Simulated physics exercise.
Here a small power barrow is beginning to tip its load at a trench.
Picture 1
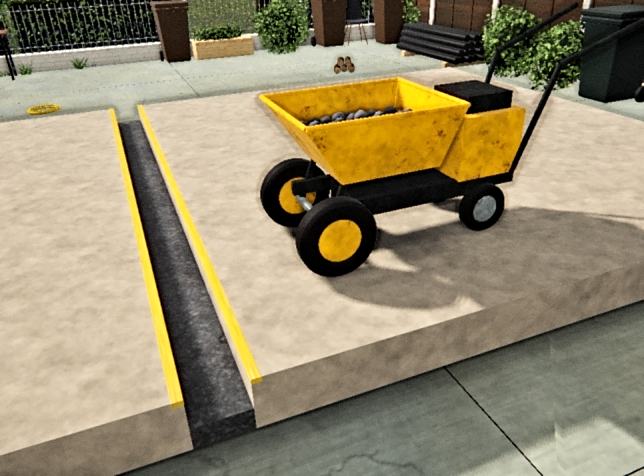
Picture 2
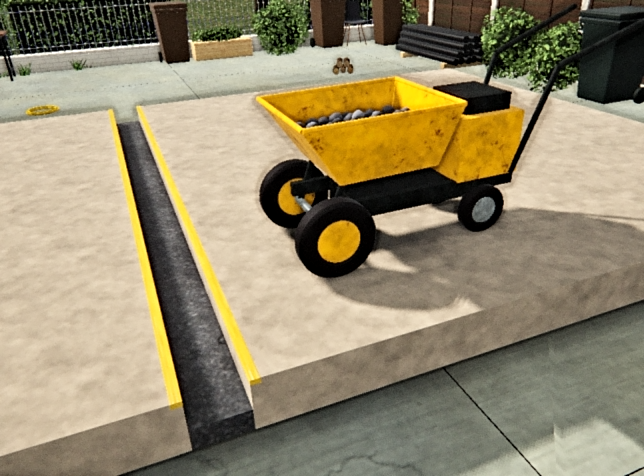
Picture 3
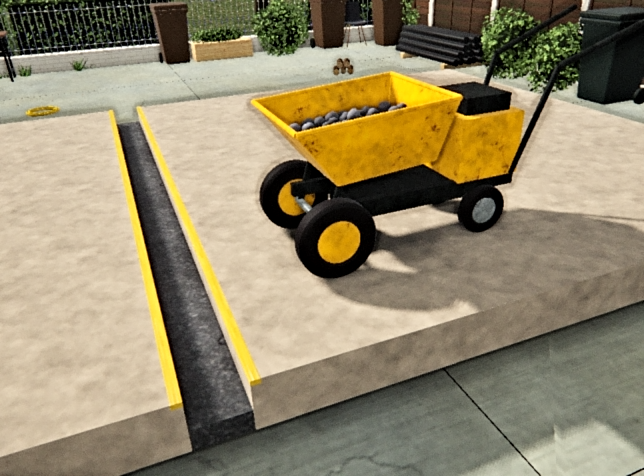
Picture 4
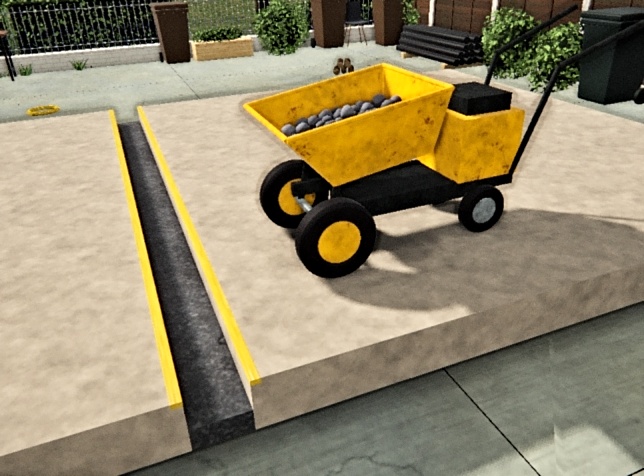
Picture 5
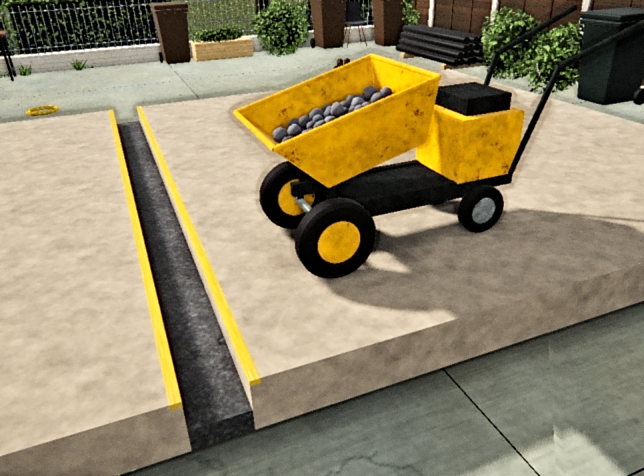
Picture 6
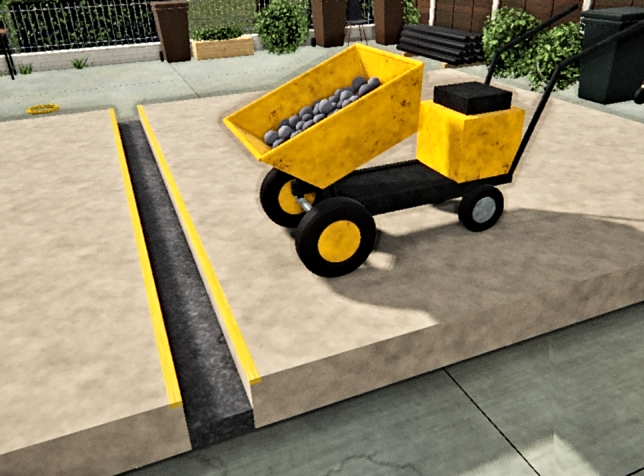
The footage shows a small yellow power barrow loaded with round grey cobbles, standing still to the right of a narrow yellow-edged trench, as its skip gradually tilts forward to the left, its rear rising and the cobbles staying inside.
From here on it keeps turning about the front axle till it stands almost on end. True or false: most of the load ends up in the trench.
True.
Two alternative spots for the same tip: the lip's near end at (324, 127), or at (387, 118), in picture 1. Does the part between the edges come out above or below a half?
Try 1 - the lion's share; try 2 - short of half.
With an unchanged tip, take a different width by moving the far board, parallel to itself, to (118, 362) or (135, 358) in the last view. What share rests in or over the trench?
In order: Near 100, then 100 percent.
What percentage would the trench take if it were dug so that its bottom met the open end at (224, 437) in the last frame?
90 %.
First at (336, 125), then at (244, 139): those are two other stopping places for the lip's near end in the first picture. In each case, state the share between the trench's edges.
Result: 70 in a hundred, then 10 in a hundred.
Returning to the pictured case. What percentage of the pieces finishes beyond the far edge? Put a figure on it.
It works out to close to 10 per cent.
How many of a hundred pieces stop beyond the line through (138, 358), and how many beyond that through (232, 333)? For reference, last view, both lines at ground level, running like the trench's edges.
In turn 10 and 100 in a hundred.
Soon after the last picture, skip tipped steeply; all in the skip.
A little later, skip tipped right over; most in the skip; a small part in or heaped over the trench; a stray few beyond it; a stray few falling.
Later still, skip tipped right over; about a quarter in the skip; a stray few short of the trench; most in or heaped over the trench; a small part beyond it.
By the end, skip tipped right over; a stray few short of the trench; most in or heaped over the trench; a small part beyond it.
